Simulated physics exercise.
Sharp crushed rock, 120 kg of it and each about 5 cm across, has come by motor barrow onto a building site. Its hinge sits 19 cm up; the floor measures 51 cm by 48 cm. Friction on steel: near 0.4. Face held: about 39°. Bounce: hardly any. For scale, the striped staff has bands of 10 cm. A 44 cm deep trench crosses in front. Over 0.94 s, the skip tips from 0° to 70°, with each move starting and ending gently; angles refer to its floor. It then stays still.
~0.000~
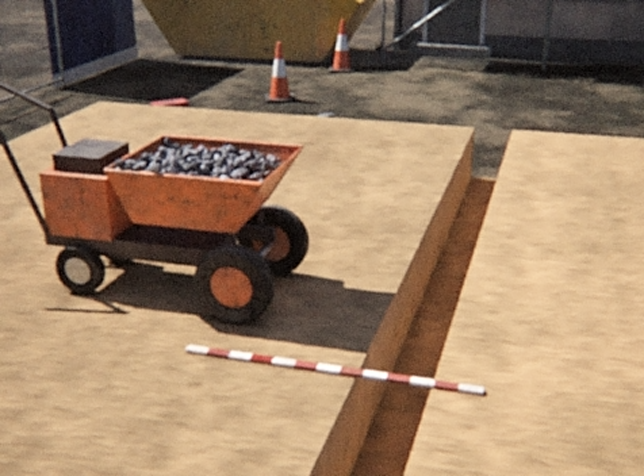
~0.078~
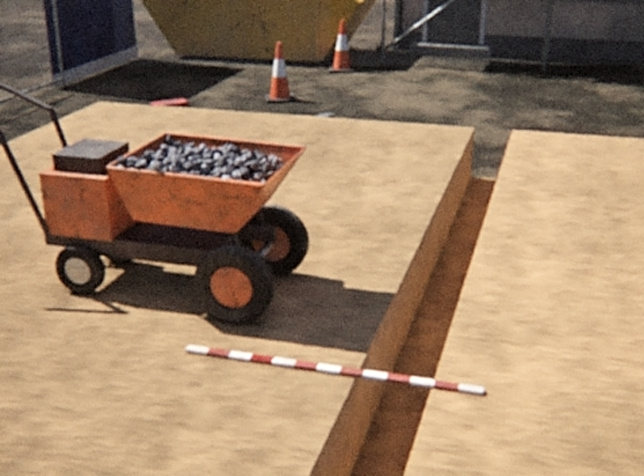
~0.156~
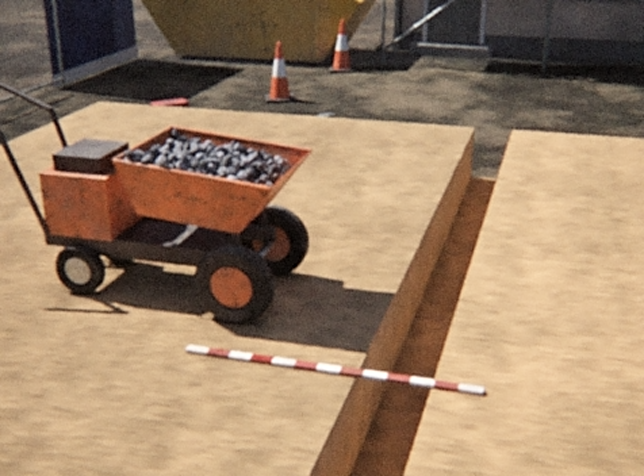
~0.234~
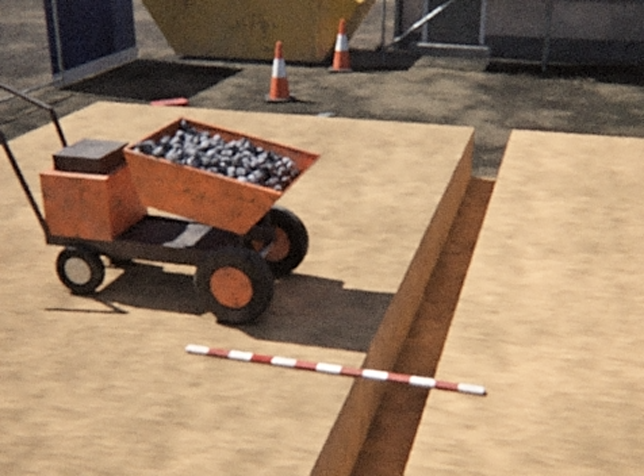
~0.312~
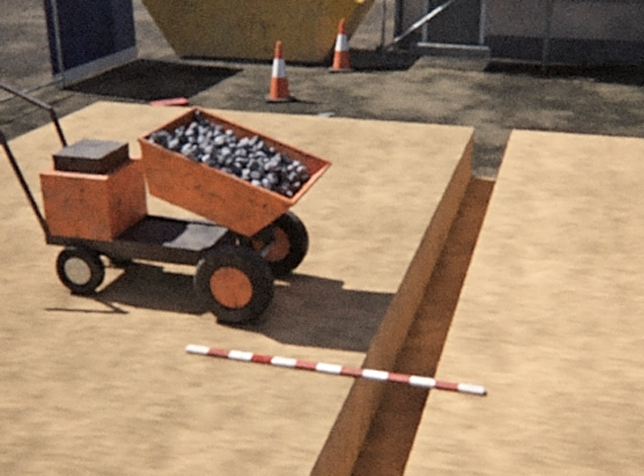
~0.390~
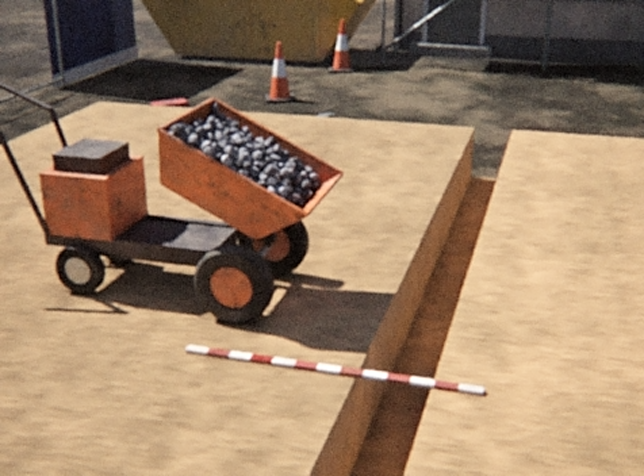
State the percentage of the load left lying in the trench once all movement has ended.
The share left there is about 60 per cent.
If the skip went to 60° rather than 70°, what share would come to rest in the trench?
It would be near 30 per cent.
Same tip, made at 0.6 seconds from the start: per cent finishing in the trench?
It'd be some 70 per cent.
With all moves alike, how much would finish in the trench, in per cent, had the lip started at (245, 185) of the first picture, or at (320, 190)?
Estimates: 40 % then 45 %.
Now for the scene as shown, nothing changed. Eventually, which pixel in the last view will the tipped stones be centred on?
Somewhere near pixel (415, 381).
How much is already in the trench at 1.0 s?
Around 20 per cent of it.
After 0.7 s the floor is at 59°; 100 % in the skip; the foremost stones are at (351, 252).
After 1.0 s the floor is at 70°; 72 % in the skip, 6 % short of the trench, 22 % in the trench; the foremost stones are at (435, 404).
After 1.4 s the floor is at 70°; 48 % in the skip, 7 % short of the trench, 45 % in the trench; the foremost stones are at (465, 349).
After 3.3 s the floor is at 70°; 30 % in the skip, 10 % short of the trench, 60 % in the trench; the foremost stones are at (468, 354).
